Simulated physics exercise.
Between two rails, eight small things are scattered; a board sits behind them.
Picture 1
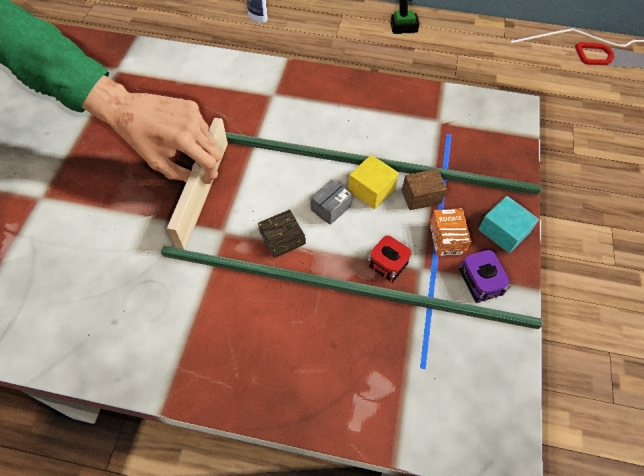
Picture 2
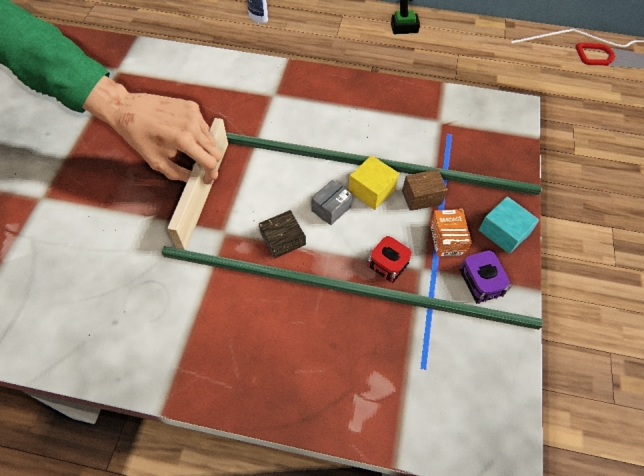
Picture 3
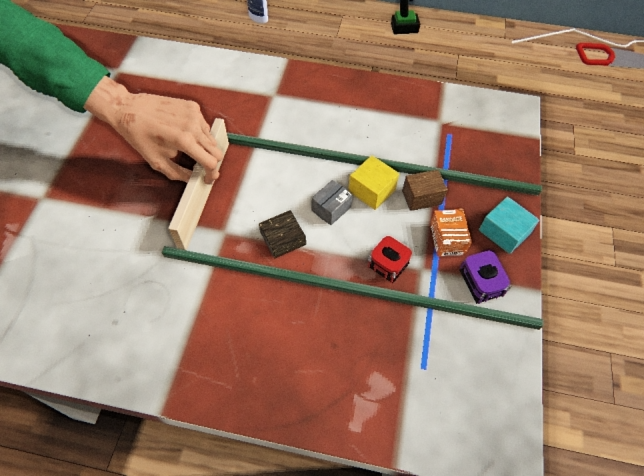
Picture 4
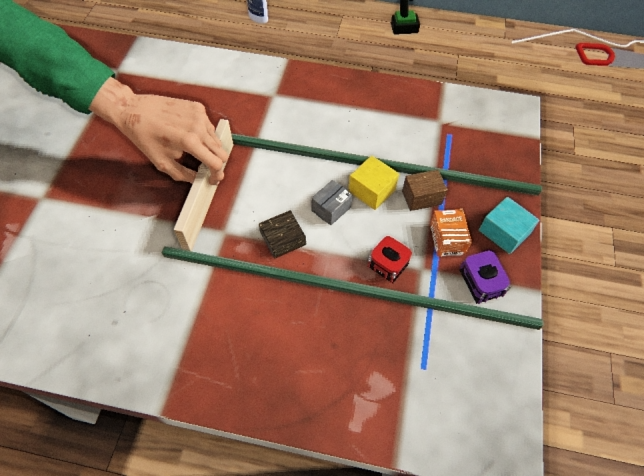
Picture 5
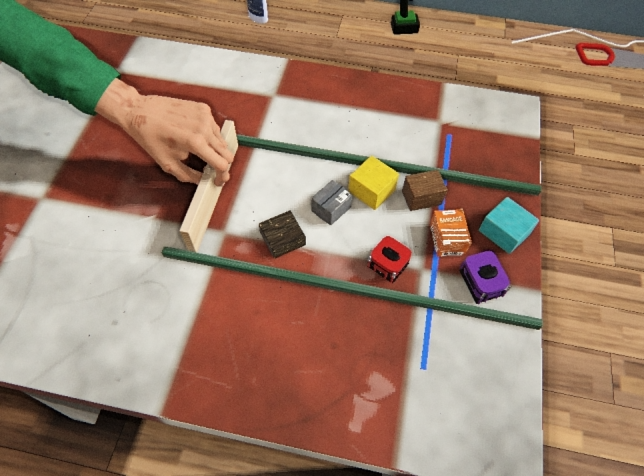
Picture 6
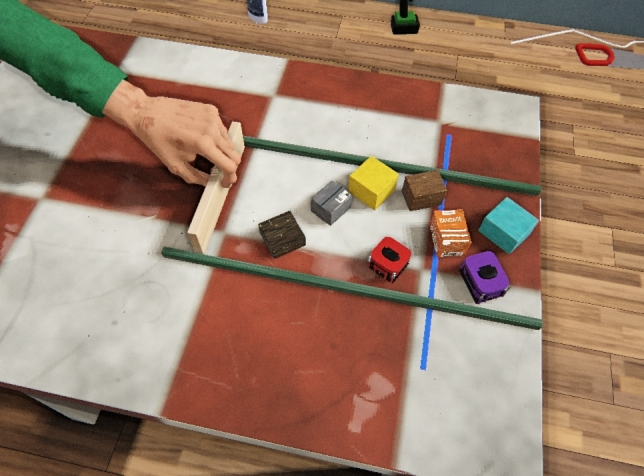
On a red and white checkered tabletop above a wooden floor, seen from above at an angle by a still camera, two green rails run across the surface. Between them lie dark, grey, yellow, brown, red, orange, turquoise and purple blocks and boxes, with blue tape crossing toward the right. A green-sleeved hand holds a pale board at left, first still, then sliding it slightly right while the scattered objects stay put.
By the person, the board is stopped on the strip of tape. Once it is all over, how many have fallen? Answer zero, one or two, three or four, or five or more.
When it is over, zero have fallen.
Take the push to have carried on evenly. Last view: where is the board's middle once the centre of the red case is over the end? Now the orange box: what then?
Roughly (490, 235); for the second one, roughly (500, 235).
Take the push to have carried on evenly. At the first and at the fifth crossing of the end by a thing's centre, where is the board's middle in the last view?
Around (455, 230); afterwards around (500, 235).
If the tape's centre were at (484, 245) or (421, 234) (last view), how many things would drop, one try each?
It comes to 2, then 0.
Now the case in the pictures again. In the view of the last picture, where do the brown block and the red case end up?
The brown block finishes at (498, 202); the red case finishes at (490, 276).
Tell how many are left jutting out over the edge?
Overhang count: 1.
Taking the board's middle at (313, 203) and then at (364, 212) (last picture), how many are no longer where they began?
Counts: 2 / 5.
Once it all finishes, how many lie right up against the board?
That number would be 3.
Early on, none off yet; turquoise block at rest near (508, 226); purple case at rest near (484, 277); orange box at rest near (450, 233).
A while later, none off yet; turquoise block at rest near (508, 226); purple case moving near (493, 280); orange box moving near (454, 235).
Finally, the number that fall off is zero.
